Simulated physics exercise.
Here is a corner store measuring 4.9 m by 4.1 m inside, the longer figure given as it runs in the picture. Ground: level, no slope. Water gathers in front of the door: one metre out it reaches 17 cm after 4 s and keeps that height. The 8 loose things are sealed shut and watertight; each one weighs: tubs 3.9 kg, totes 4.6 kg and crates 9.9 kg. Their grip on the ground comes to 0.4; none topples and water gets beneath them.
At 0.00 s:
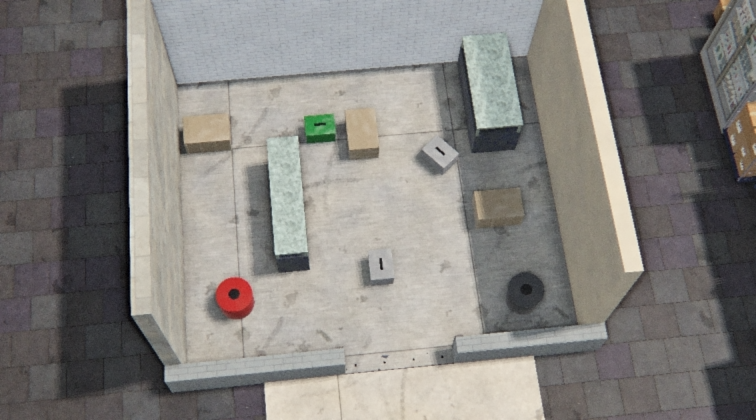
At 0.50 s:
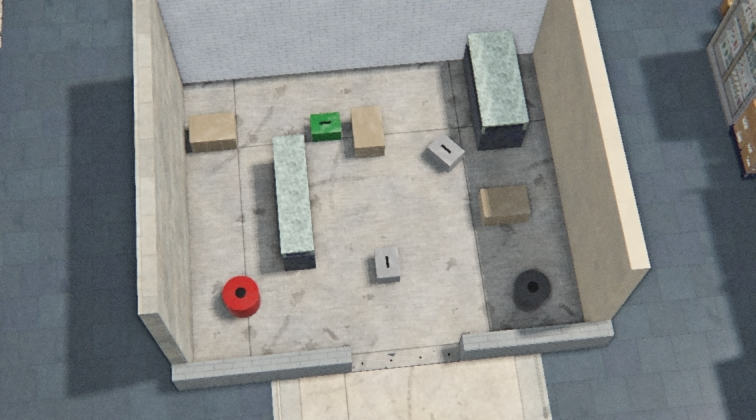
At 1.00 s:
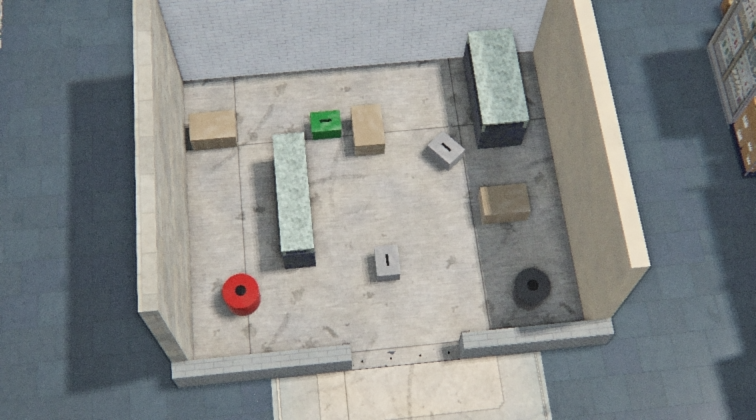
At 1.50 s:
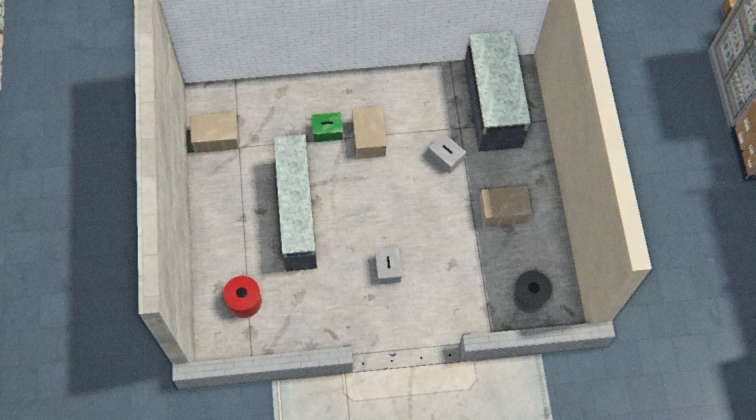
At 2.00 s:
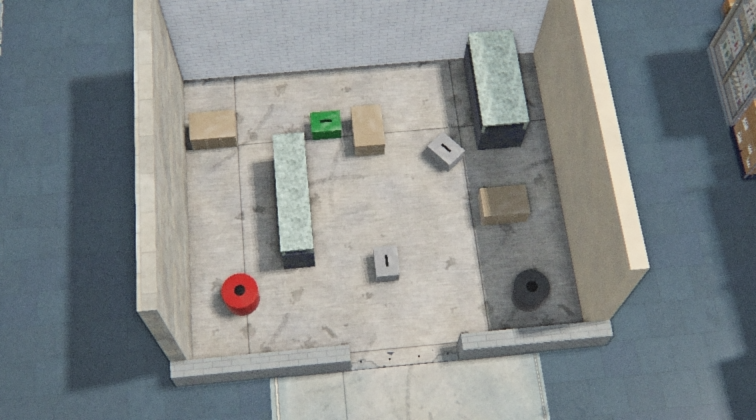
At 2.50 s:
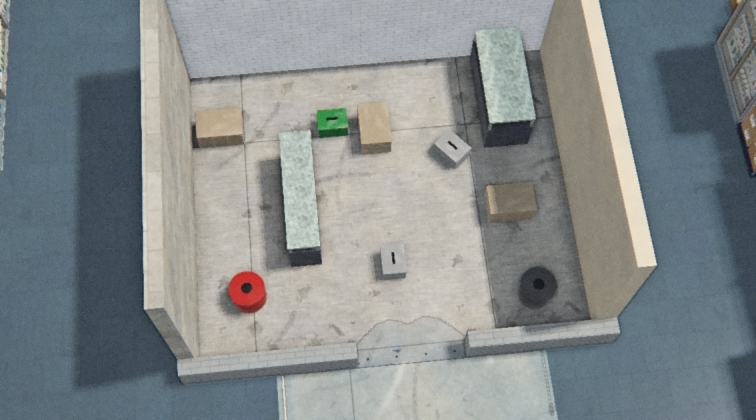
We see from above a roofless walled room holding boxes, two long shelf units, a red tub and a green tote, all staying still, as the view shifts slightly and a small patch of water appears at the doorway.
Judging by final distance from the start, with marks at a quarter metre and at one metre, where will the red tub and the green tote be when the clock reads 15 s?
The red tub ends up between the marks; the green tote ends up past one metre.
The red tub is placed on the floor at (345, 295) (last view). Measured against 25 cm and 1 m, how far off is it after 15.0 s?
In that run it wanders far off.
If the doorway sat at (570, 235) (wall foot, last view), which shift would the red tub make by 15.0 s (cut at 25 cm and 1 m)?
The red tub would go a long distance.
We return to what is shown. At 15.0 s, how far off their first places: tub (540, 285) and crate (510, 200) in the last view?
First 80 cm, then 80 cm.
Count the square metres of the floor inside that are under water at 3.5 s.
At that time the wet patch spans about 1.5 m2.
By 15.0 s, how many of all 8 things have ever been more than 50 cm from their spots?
It adds up to 8.
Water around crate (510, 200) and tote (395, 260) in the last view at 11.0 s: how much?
Around 5 cm and 5 cm.
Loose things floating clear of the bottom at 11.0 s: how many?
Total: 5.
After 3.5 s the red tub is near (247, 288), 0.0 m from its start, aground; the green tote is near (332, 119), 0.0 m from its start, aground; 0 afloat.
After 6.8 s the red tub is near (247, 288), 0.0 m from its start, aground; the green tote is near (326, 67), 0.8 m from its start, aground; 2 afloat.
After 11.0 s the red tub is near (242, 290), 0.1 m from its start, aground; the green tote is near (208, 138), 1.7 m from its start, afloat; 5 afloat.
After 15.0 s the red tub is near (261, 334), 0.6 m from its start, afloat; the green tote is near (305, 298), 2.5 m from its start, afloat; 8 afloat.
